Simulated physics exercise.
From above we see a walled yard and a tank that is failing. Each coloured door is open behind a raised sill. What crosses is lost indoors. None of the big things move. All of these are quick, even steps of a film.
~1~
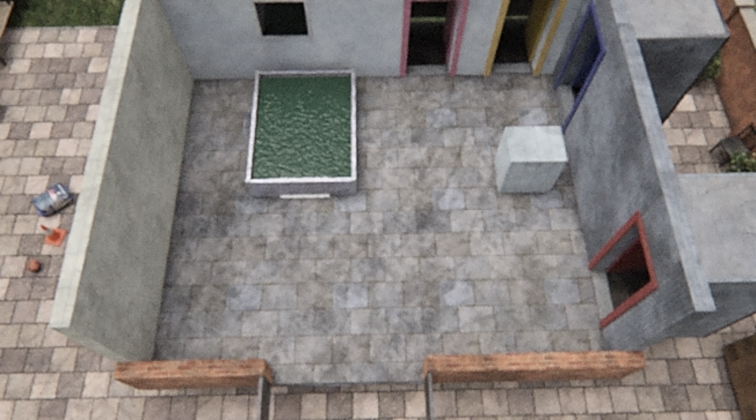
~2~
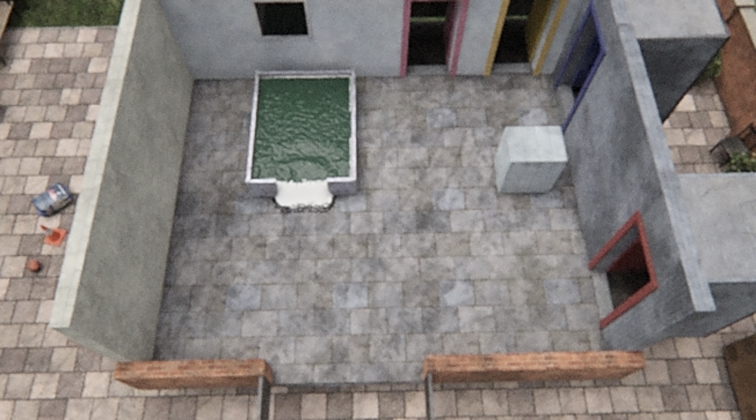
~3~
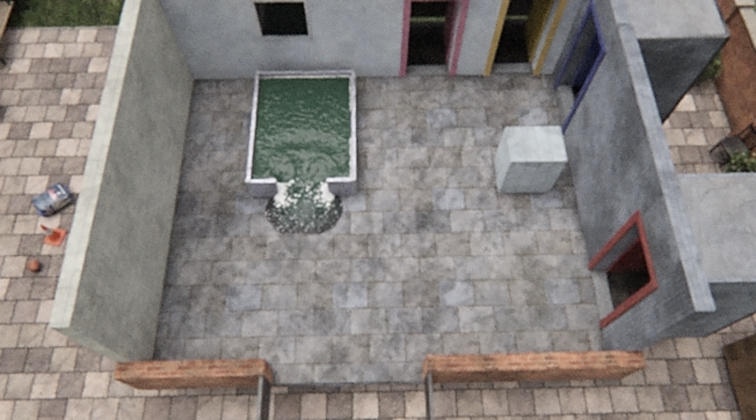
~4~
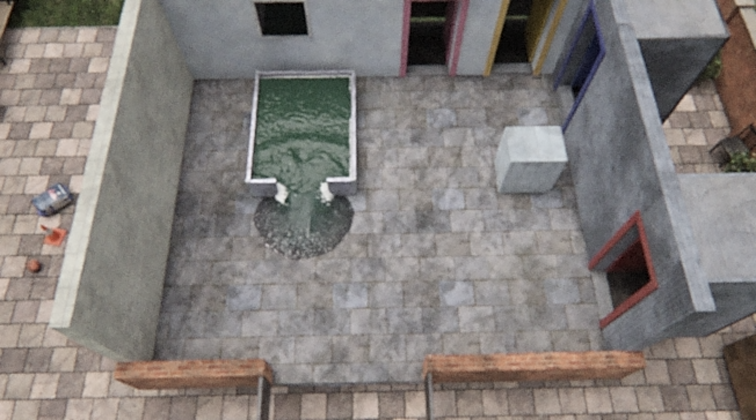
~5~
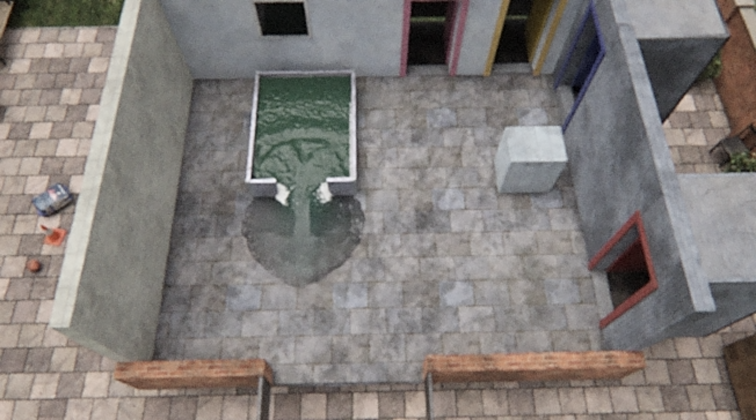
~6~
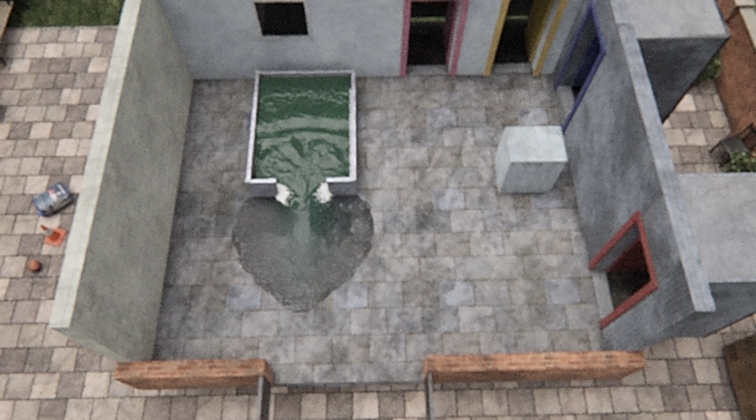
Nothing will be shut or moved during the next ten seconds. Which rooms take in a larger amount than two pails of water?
In the end, the blue door takes in no more; the pink door takes in no more; the red door takes in no more; the yellow door takes in no more.
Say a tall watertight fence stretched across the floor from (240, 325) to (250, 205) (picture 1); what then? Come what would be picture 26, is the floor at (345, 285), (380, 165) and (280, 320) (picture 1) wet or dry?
Point by point: First submerged, second not reached, third submerged.
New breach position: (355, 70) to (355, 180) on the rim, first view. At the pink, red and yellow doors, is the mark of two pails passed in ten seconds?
In that case the pink door overshoots, while the red door overshoots and the yellow door overshoots.
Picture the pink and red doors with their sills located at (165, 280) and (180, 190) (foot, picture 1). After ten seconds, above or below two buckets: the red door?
What follows is that the red door remains below.
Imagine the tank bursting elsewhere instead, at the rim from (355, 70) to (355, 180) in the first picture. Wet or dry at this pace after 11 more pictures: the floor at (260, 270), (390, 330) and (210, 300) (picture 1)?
Sequence: Spared / spared / spared.
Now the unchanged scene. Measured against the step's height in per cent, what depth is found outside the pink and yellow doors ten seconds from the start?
0 and 0 %, in that order.
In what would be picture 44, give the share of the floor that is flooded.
Around 45 percent.
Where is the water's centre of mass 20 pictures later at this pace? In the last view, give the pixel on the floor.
I'd say around (295, 198).
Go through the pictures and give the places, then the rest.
The tank at (304, 126) is whole and still, in the first frame.
The front is at (331, 203), out from the gap at (303, 189), in the second frame.
The front is at (324, 227), out from the gap at (304, 189), in the third frame.
The front is at (313, 252), out from the gap at (304, 189), in the fourth frame.
The front is at (305, 282), out from the gap at (304, 189), in the fifth frame.
The front is at (304, 306), out from the gap at (303, 189), in the sixth frame.
A moment on, water covers 20 % of the floor; the blue door not reached, the pink door not reached, the red door not reached, the yellow door not reached.
Next, water covers 30 % of the floor; the blue door not reached, the pink door not reached, the red door not reached, the yellow door not reached.
Then, water covers 35 % of the floor; the blue door not reached, the pink door not reached, the red door not reached, the yellow door not reached.
Later, water covers 45 % of the floor; the blue door not reached, the pink door not reached, the red door wet at the sill, nothing in, the yellow door not reached.
In the end, water covers 60 % of the floor; the blue door not reached, the pink door not reached, the red door wet at the sill, nothing in, the yellow door not reached.
